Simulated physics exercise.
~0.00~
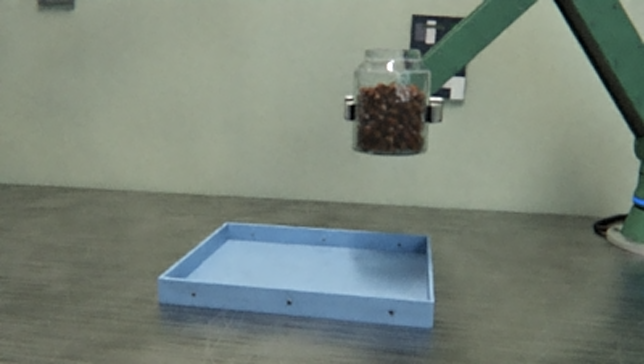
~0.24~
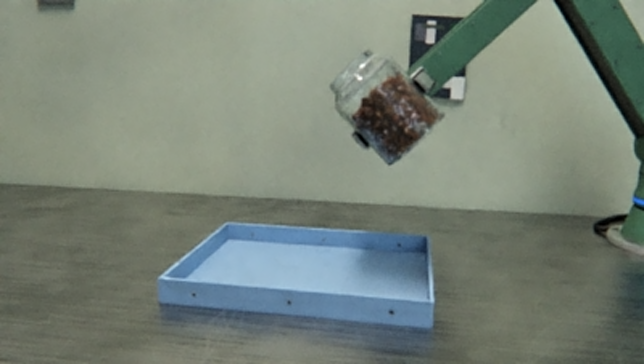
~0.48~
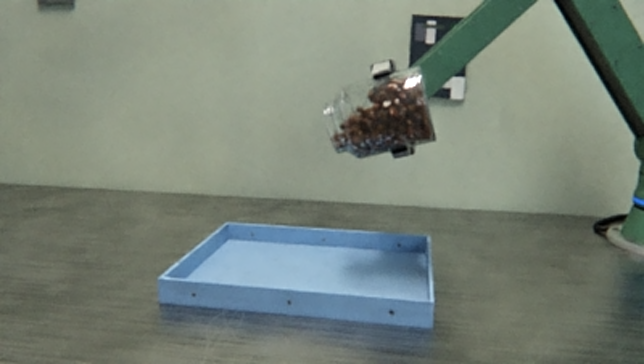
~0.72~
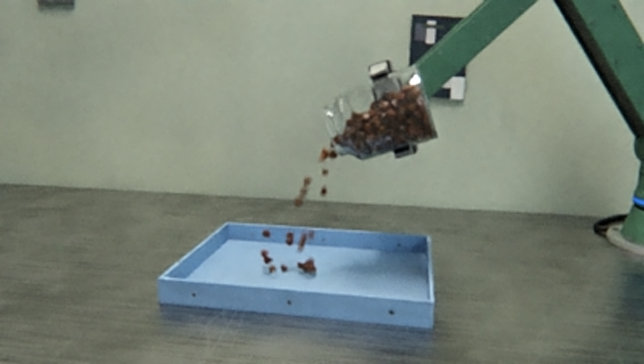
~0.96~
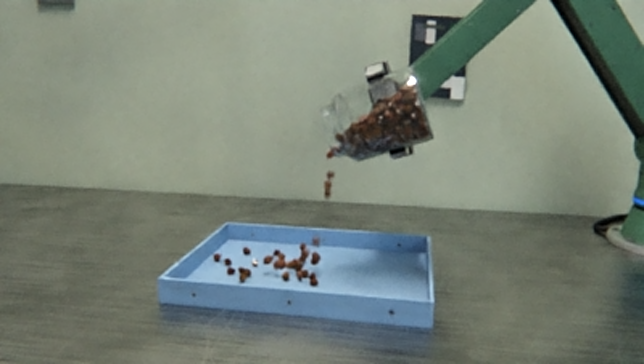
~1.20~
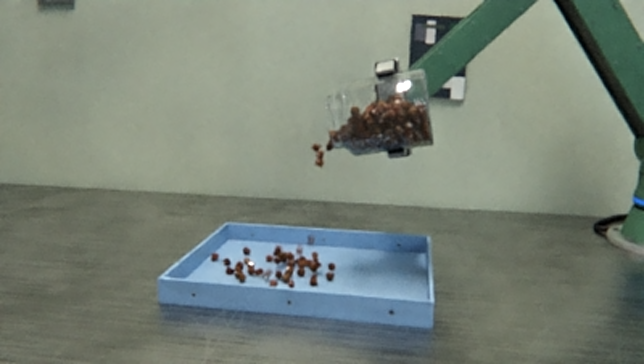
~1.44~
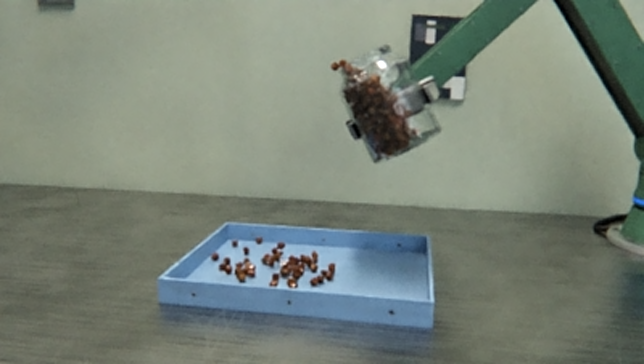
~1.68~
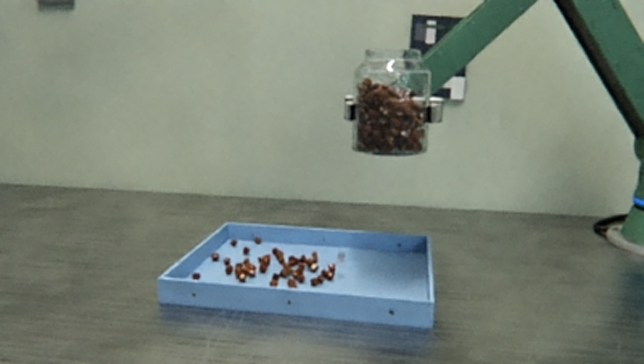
A green robot arm tipped a clear jar of brown pellets to the left above a shallow blue tray, and some tumbled out and scattered across it. The arm then turned the jar upright again, still mostly full, leaving a small scattering in the tray.
